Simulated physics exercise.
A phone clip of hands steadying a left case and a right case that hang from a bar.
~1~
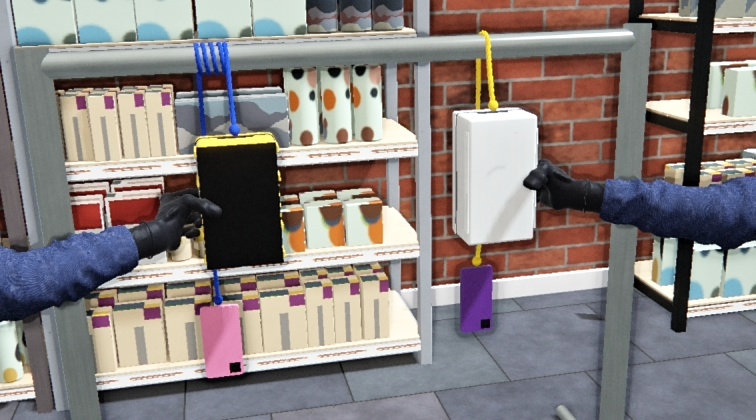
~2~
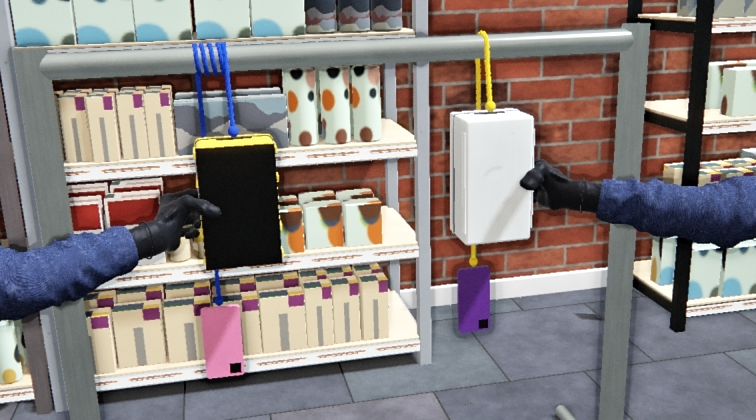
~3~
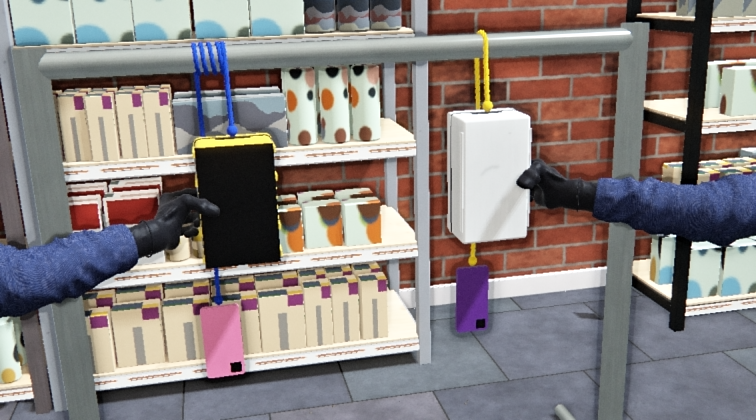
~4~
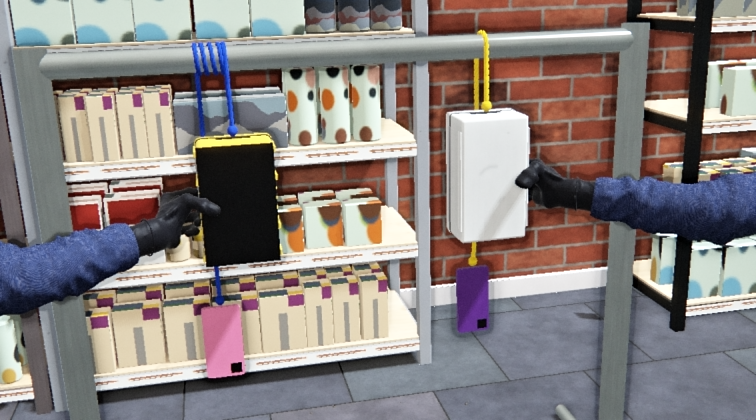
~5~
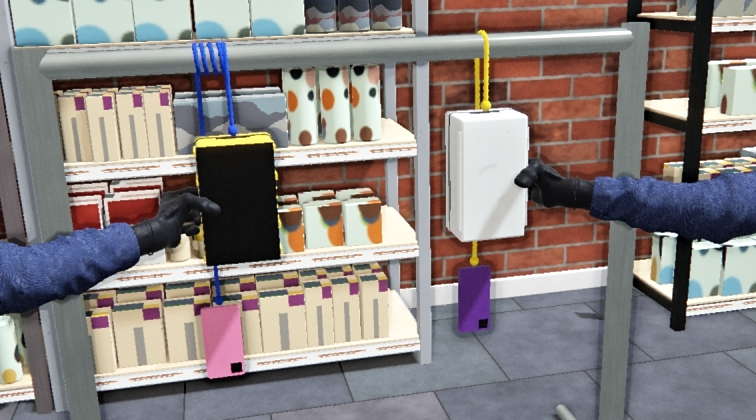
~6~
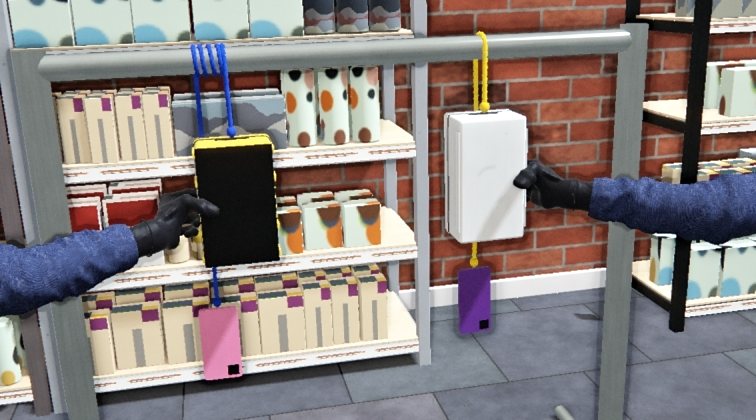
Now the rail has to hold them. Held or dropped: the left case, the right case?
As it turns out, the left case is held; the right case pulls its rope through.
Then, 0.36 s after the last picture, left case hanging near (235, 196); right case dropping near (483, 259).
Then, 0.62 s after the last picture, left case hanging near (233, 195); right case on the floor.
At rest, left case hanging near (233, 192); right case on the floor. The left case keeps its height and the right case runs down to the floor.
